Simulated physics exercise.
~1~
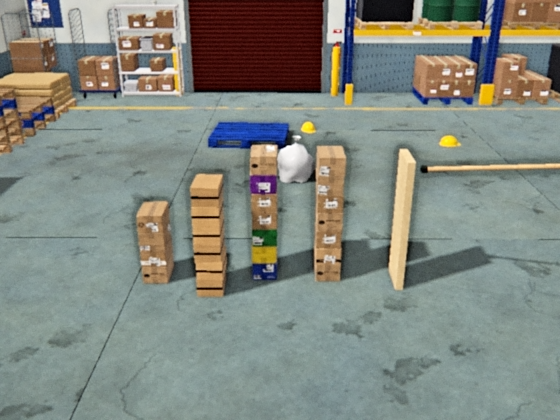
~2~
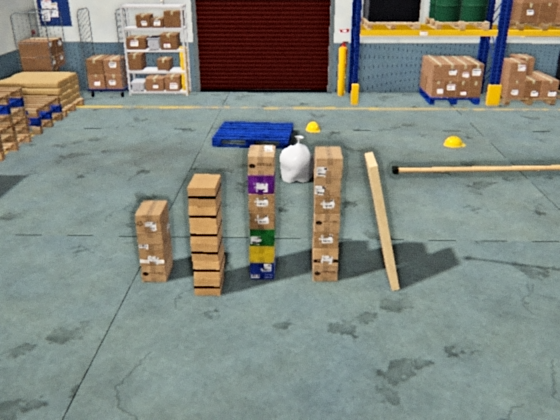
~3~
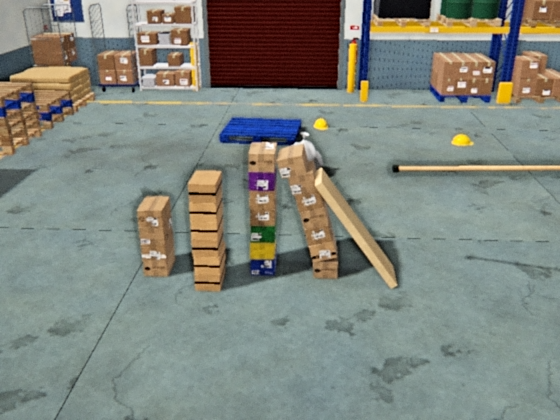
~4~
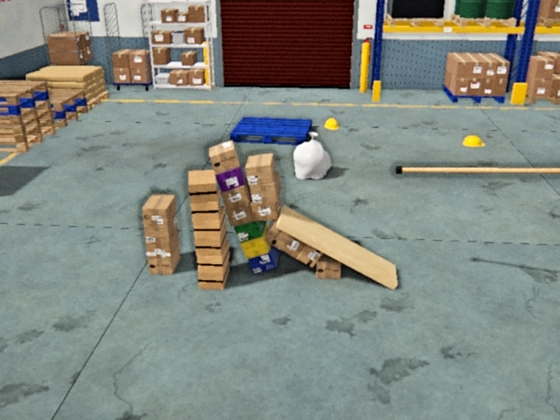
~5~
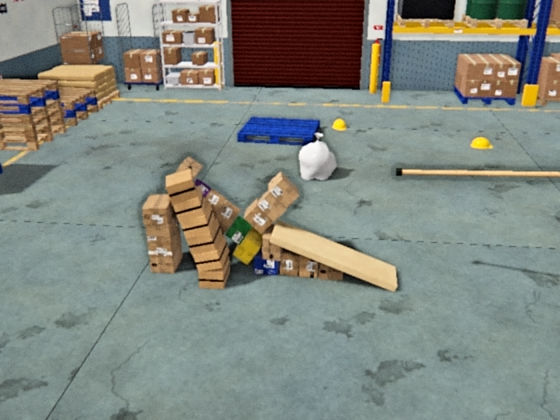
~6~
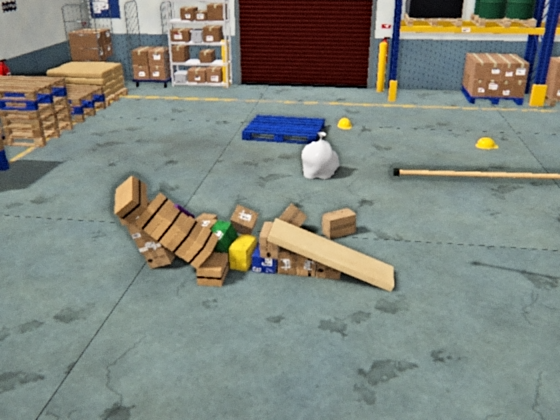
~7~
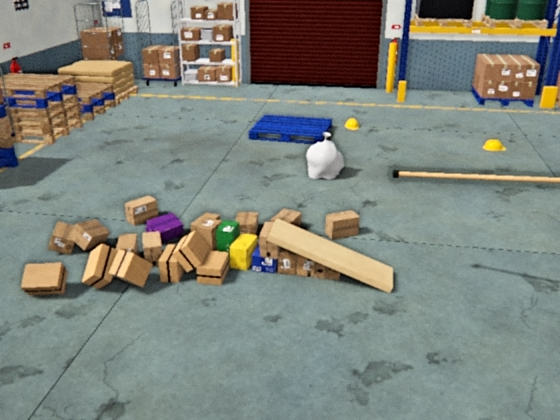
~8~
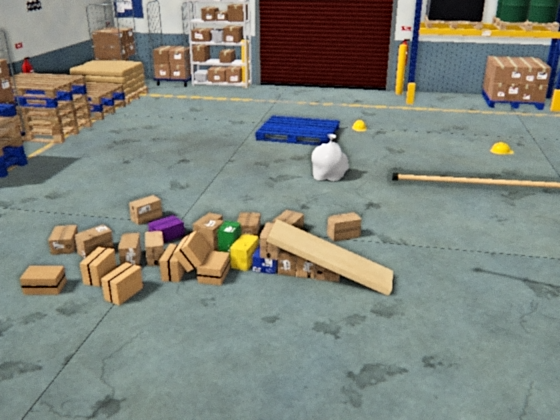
A tall wooden board standing at the right of a row of parcel stacks tips to the left on the warehouse floor, while a long pole lies still beyond it. It leans into the nearest stack, which buckles against the stack holding the purple, green and yellow parcels. That stack topples left as the board slides down onto fallen boxes, and the remaining stacks are pushed over in turn. Boxes spill across the floor to the left. Finally the board rests at a slant on a few boxes, with the yellow and green parcels on their sides and the purple one lying farther left.
